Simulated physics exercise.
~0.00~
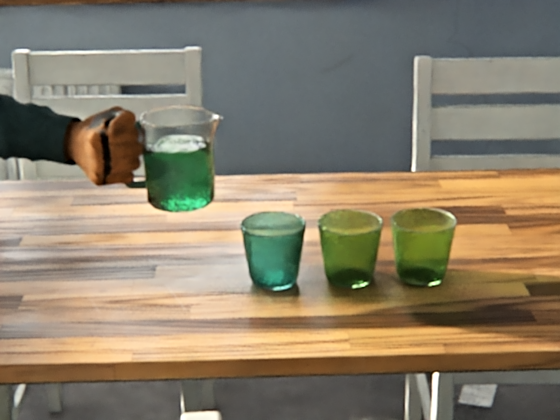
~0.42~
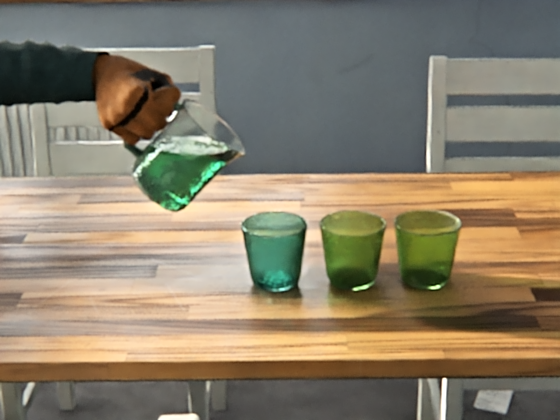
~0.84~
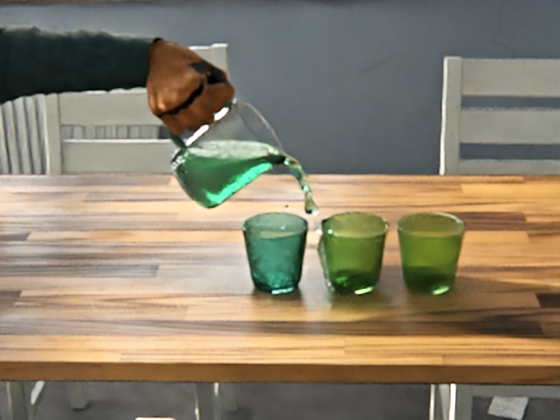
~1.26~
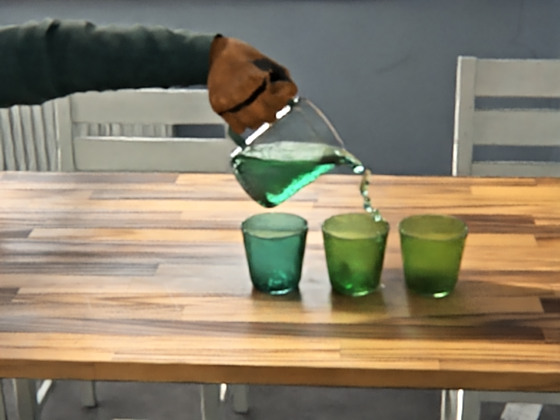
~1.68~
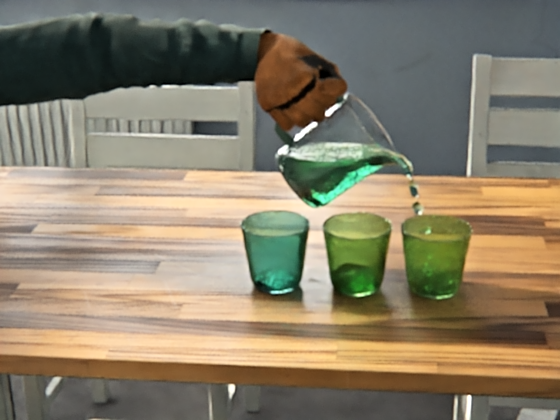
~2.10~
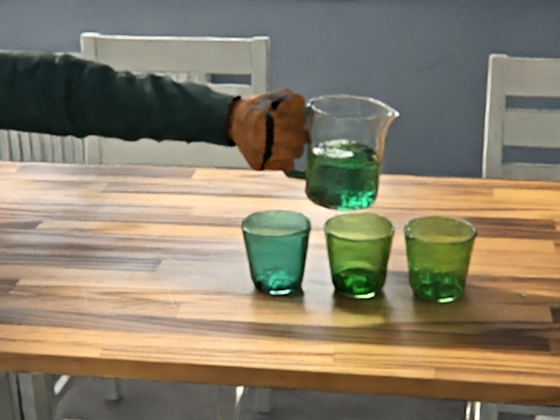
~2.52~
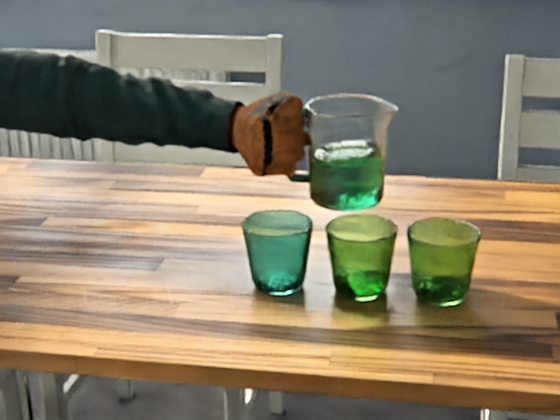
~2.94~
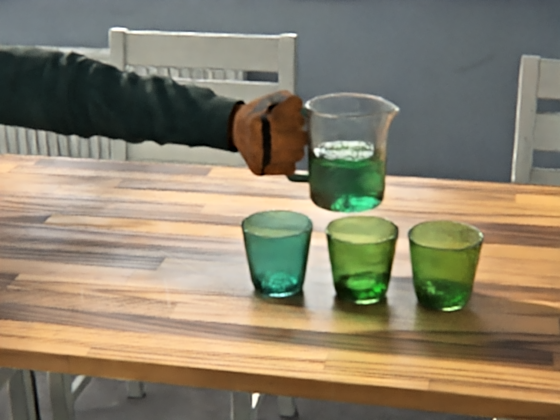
At a wooden table with pale chairs behind it, a gloved hand tipped a clear pitcher of green liquid and poured while moving right over three green glasses, then turned it upright and held it above them, still partly full.
